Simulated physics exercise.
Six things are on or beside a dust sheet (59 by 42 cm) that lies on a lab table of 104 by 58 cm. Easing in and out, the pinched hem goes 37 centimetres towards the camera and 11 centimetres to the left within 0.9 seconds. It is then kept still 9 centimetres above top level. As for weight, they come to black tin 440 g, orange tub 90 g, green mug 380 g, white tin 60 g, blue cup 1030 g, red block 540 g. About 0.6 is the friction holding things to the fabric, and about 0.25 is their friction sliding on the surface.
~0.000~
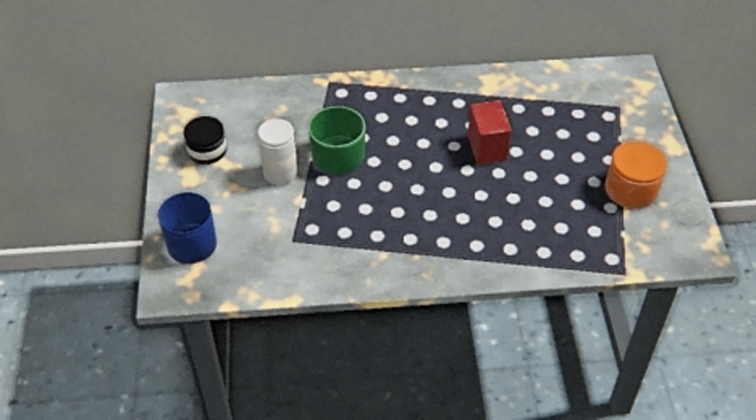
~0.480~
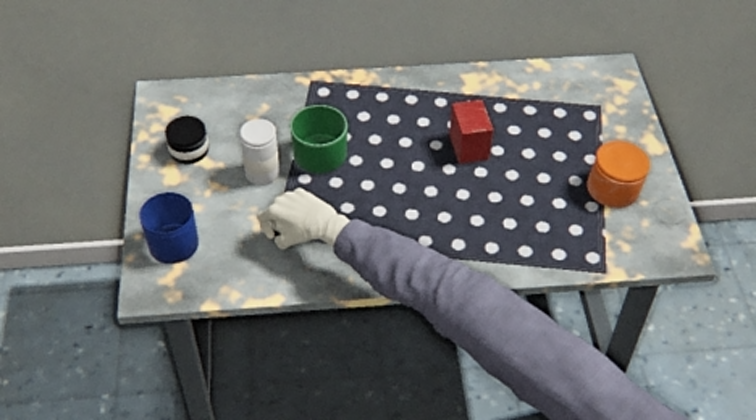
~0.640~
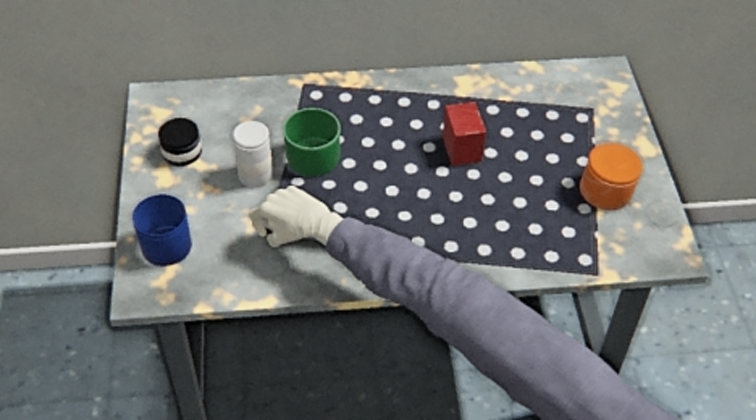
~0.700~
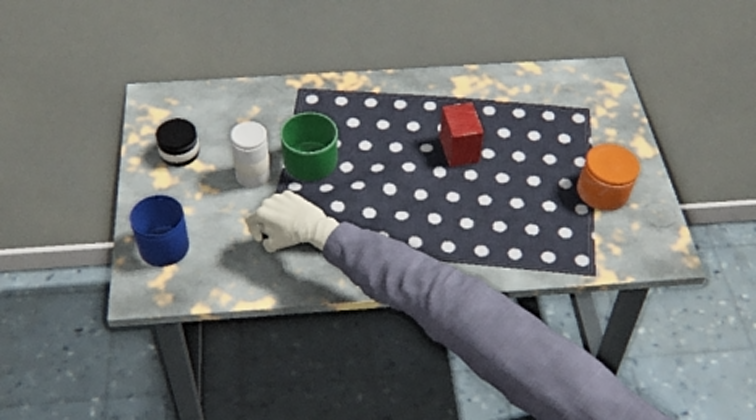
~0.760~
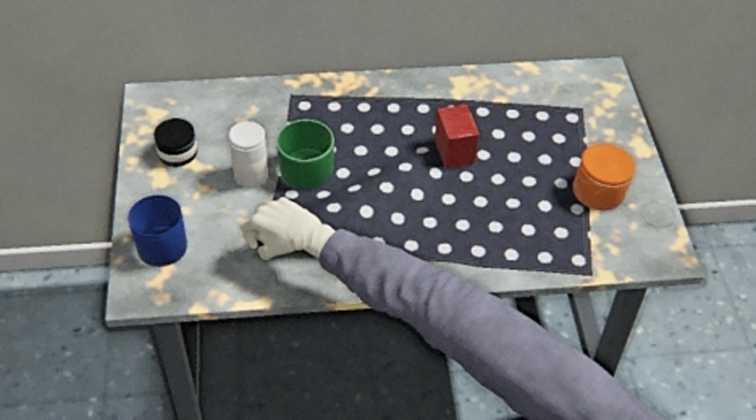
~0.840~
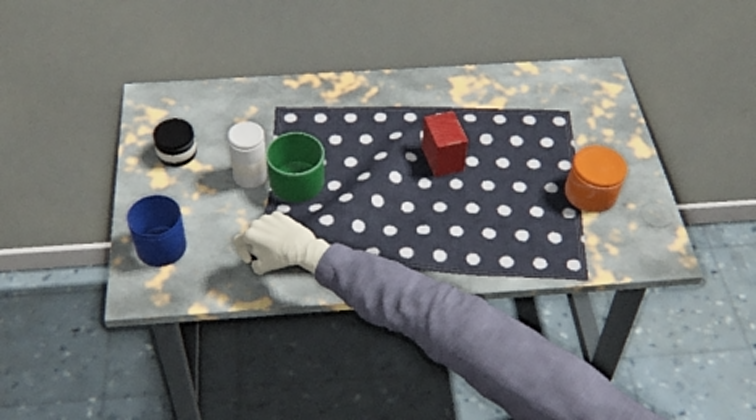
The clip shows a gloved hand gripping the hem of a polka-dot cloth on a table and pulling it slightly towards the camera and left, creasing it, while the green mug, red block and orange tub shift with it.
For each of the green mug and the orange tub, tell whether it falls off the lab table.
As I see it, the green mug winds up off; the orange tub winds up on.
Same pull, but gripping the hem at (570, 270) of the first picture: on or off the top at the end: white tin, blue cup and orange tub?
White tin is left on top, blue cup is left on top, orange tub is lost.
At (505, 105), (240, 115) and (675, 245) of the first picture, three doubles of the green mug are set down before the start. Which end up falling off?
Going through the three spots as listed: Holds its spot, holds its spot and holds its spot.
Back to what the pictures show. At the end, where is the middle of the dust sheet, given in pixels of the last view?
Centre in the last view: Approx. (334, 318).
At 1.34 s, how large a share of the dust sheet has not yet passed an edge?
Some 60 in a hundred.
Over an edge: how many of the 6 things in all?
It adds up to 2.
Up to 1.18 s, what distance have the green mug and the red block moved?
I'd put the green mug at some 30 centimetres and the red block at some 25 centimetres.
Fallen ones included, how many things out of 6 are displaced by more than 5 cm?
The number is 4.
By 1.0 s, 95 % of the dust sheet is still over the top; green mug 17 cm off its start, orange tub 7 cm off its start, red block 12 cm off its start.
By 1.2 s, 75 % of the dust sheet is still over the top; green mug 31 cm off its start, orange tub 14 cm off its start, red block 23 cm off its start.
By 1.3 s, 60 % of the dust sheet is still over the top; green mug 40 cm off its start at (204, 291), orange tub 20 cm off its start at (518, 206), red block 32 cm off its start at (351, 223).
By 1.5 s, 45 % of the dust sheet is still over the top; green mug 48 cm off its start, orange tub 24 cm off its start, red block 38 cm off its start.
By 3.1 s, 35 % of the dust sheet is still over the top; green mug over the edge, orange tub 25 cm off its start at (499, 219), white tin over the edge, red block 40 cm off its start at (332, 258).
